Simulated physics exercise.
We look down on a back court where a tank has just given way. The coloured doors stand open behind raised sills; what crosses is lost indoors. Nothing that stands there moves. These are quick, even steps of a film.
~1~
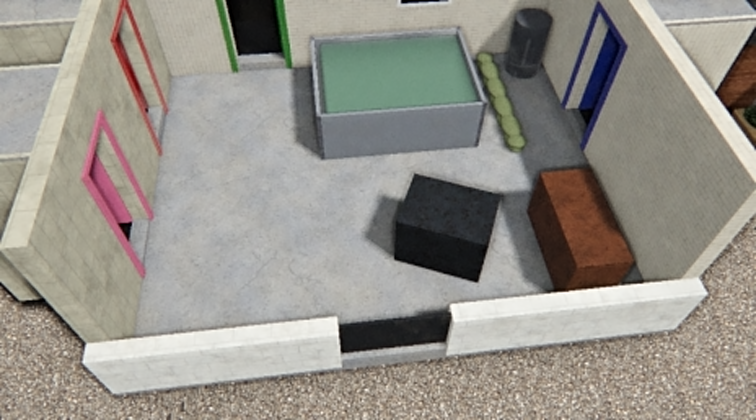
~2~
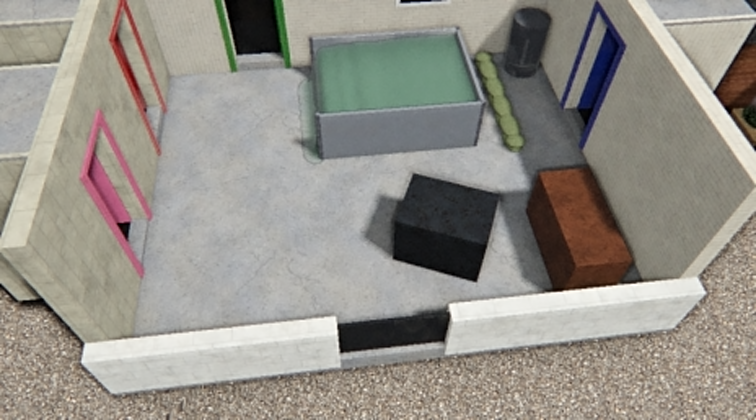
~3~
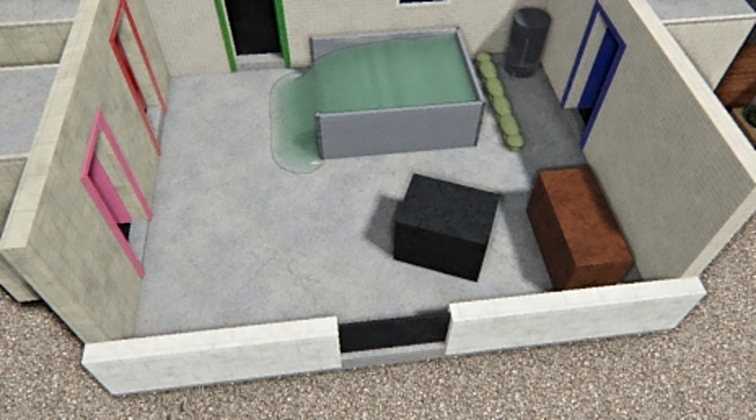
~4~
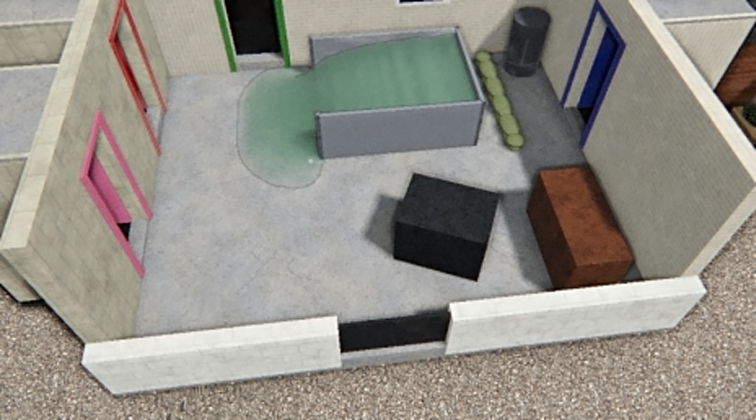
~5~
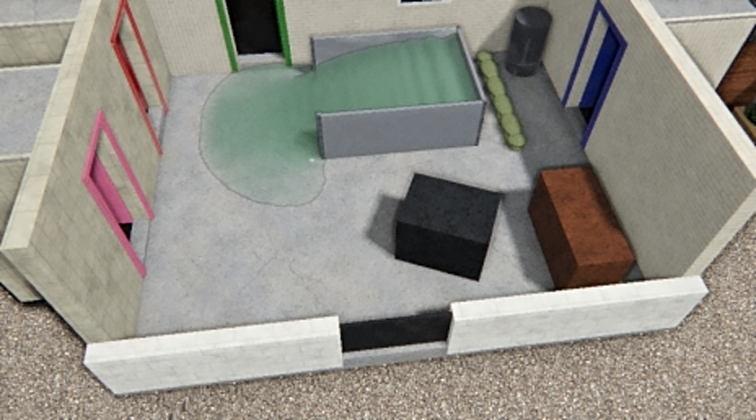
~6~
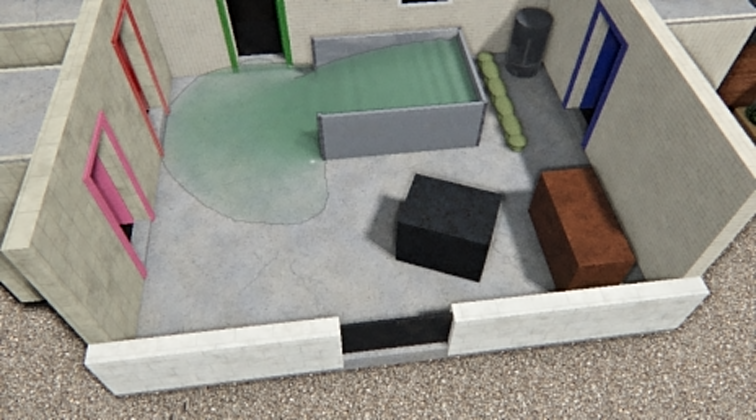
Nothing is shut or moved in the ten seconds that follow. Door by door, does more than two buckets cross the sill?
In the end: The blue door admits no more than that; the pink door lets in a lot; the red door lets in a lot; the green door lets in a lot.
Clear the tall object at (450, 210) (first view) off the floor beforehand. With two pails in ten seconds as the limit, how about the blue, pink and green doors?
Blue door passes that mark, pink door floods, green door lets more in.
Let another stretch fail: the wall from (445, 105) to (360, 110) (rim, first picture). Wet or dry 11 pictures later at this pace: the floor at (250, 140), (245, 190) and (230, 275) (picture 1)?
In turn: Free of water, free of water, awash.
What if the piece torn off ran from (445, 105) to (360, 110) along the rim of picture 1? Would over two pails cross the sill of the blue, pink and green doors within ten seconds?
In short: Blue is over; pink goes over; green takes less.
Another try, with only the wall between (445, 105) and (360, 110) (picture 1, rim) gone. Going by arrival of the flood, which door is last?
I say the door marked green.
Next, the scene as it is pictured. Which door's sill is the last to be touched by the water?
I say the door marked blue.
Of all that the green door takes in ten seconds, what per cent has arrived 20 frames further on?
About 70 per cent.
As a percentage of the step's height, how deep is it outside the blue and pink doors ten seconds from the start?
Roughly 160 per cent, then 130 per cent.
A moment on, water covers 35 % of the floor; the blue door not reached, the pink door under two buckets in, the red door far over two buckets in, the green door under two buckets in.
Next, water covers 40 % of the floor; the blue door not reached, the pink door over two buckets in, the red door far over two buckets in, the green door under two buckets in.
Then, water covers 50 % of the floor; the blue door not reached, the pink door far over two buckets in, the red door far over two buckets in, the green door over two buckets in.
Later, water covers 80 % of the floor; the blue door not reached, the pink door far over two buckets in, the red door far over two buckets in, the green door over two buckets in.
In the end, water covers 95 % of the floor; the blue door under two buckets in, the pink door far over two buckets in, the red door far over two buckets in, the green door over two buckets in.
